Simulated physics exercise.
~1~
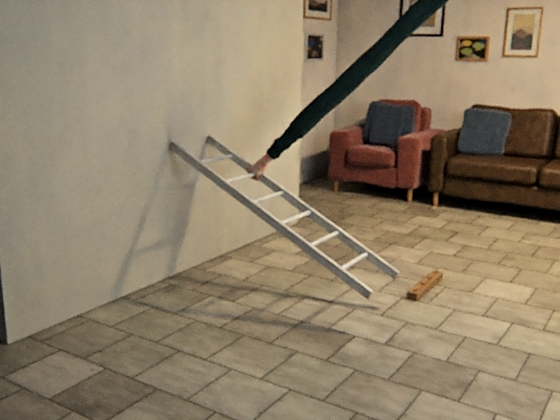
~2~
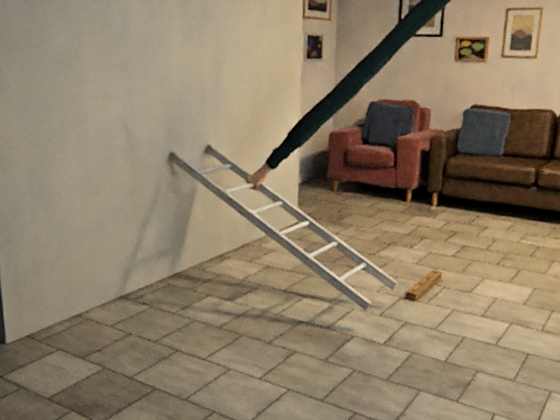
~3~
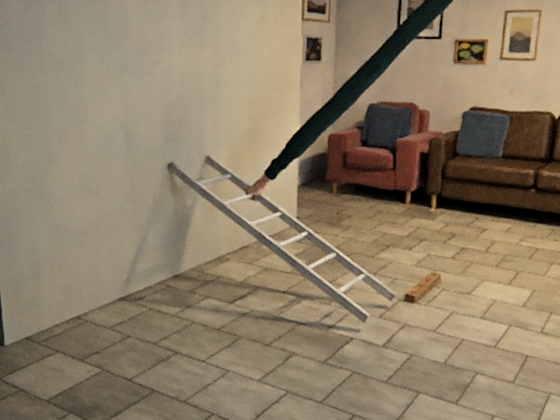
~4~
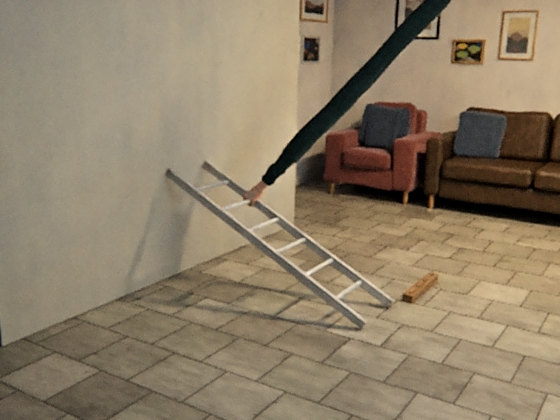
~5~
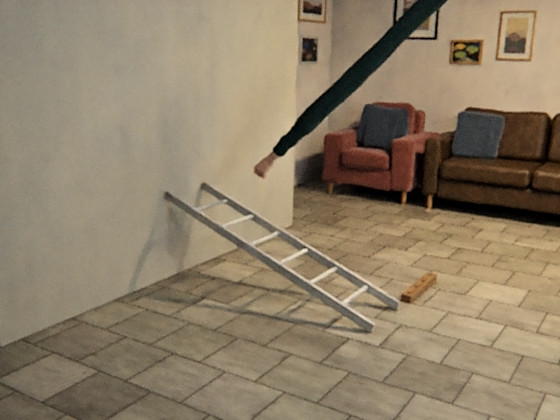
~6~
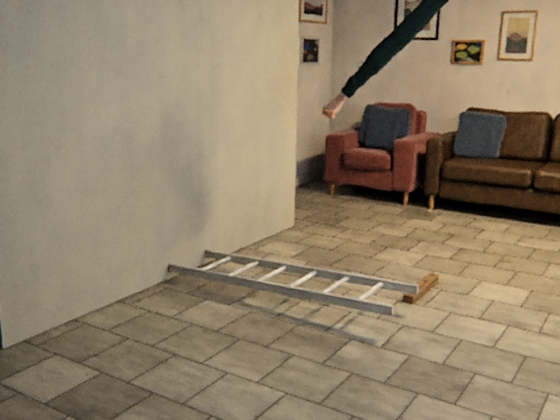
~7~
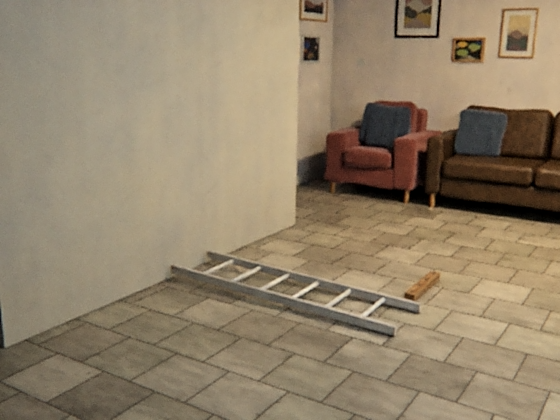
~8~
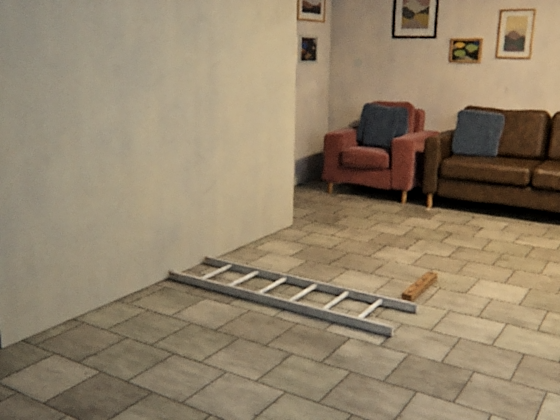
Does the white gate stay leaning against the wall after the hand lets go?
No, it does not stay up. The white gate slips down the wall and ends up lying flat on the tiled floor.
